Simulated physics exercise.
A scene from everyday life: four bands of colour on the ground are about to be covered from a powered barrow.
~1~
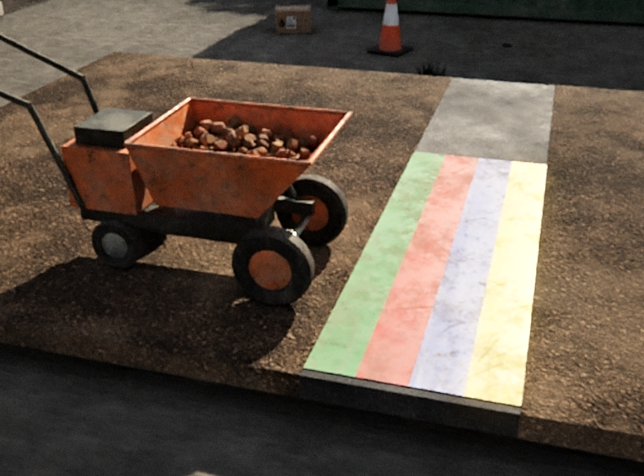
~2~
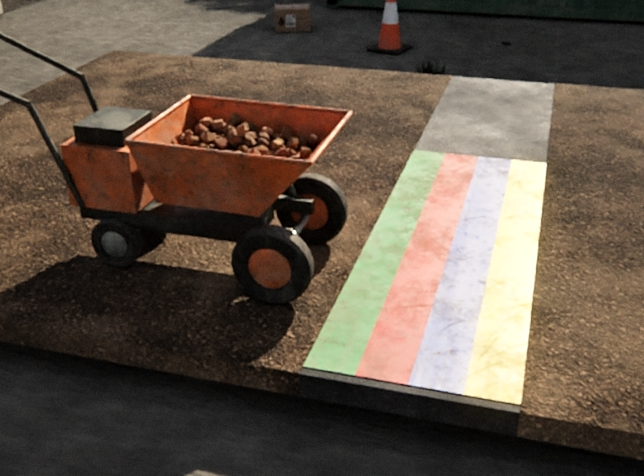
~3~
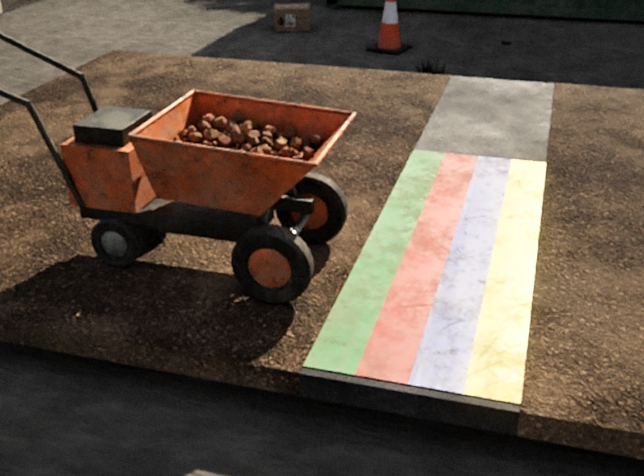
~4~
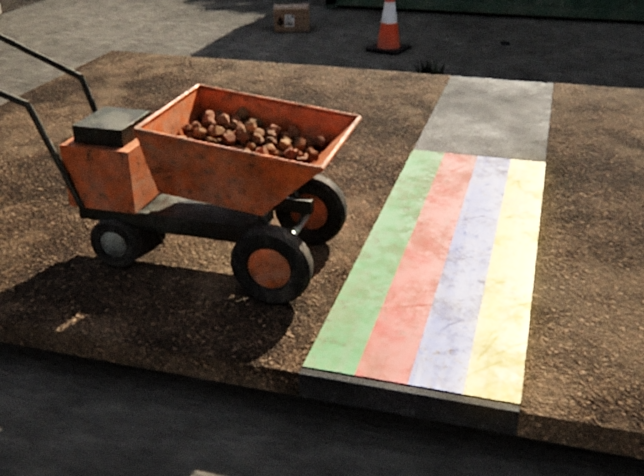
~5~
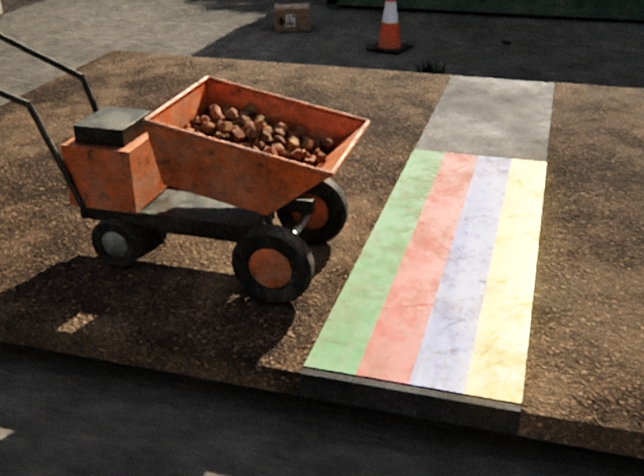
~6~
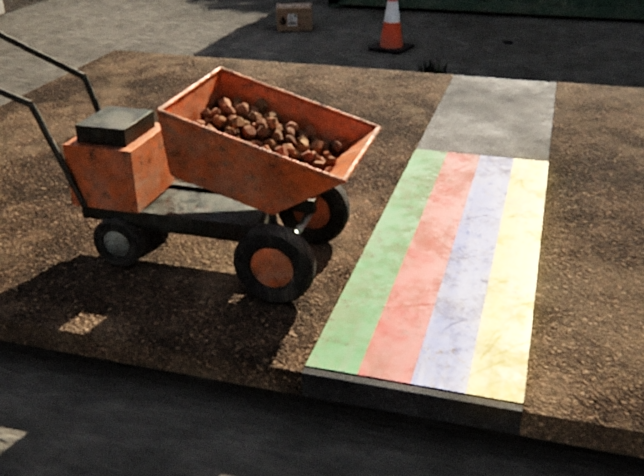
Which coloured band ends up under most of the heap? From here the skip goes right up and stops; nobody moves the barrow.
The blue one.
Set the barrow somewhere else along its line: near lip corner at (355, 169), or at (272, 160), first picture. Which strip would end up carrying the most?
The yellow one for the first spot, red for the second.
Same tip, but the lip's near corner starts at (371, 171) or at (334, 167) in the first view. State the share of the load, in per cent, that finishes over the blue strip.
About 10 %, then 30 %.
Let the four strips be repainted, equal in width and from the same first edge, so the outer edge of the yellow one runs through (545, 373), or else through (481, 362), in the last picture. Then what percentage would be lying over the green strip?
0 % and 0 %, near enough.
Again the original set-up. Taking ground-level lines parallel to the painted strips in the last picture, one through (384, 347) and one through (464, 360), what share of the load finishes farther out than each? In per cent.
Close to 80 and 30 per cent respectively.
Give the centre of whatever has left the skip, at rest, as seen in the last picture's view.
I'd put the middle somewhere around (468, 285).
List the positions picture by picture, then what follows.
Lip of the skip at (309, 164), level; top of the load at (229, 151), clay clods; green strip at (344, 339); red strip at (394, 347); blue strip at (445, 355); yellow strip at (498, 364), in the first picture.
Lip of the skip at (310, 164), level; top of the load at (230, 149), in the second picture.
Lip of the skip at (315, 165), tipped barely; top of the load at (222, 140), in the third picture.
Lip of the skip at (321, 169), tipped a little; top of the load at (227, 137), in the fourth picture.
Lip of the skip at (331, 175), tipped a little; top of the load at (224, 138), in the fifth picture.
Lip of the skip at (343, 182), tipped clearly; top of the load at (234, 132); green strip at (346, 336); red strip at (396, 344); blue strip at (447, 352); yellow strip at (500, 361), in the sixth picture.
Soon, skip tipped steeply; all in the skip.
A while on, skip tipped right over; most in the skip; a small part over the red strip; a small part over the blue strip.
Towards the end, skip tipped right over; about a quarter in the skip; about a quarter over the red strip; about a third over the blue strip; about a quarter over the yellow strip; a small part off the paint.
Finally, skip tipped right over; about a quarter in the skip; none over the green strip; about a quarter over the red strip; about a third over the blue strip; about a quarter over the yellow strip; a small part off the paint.
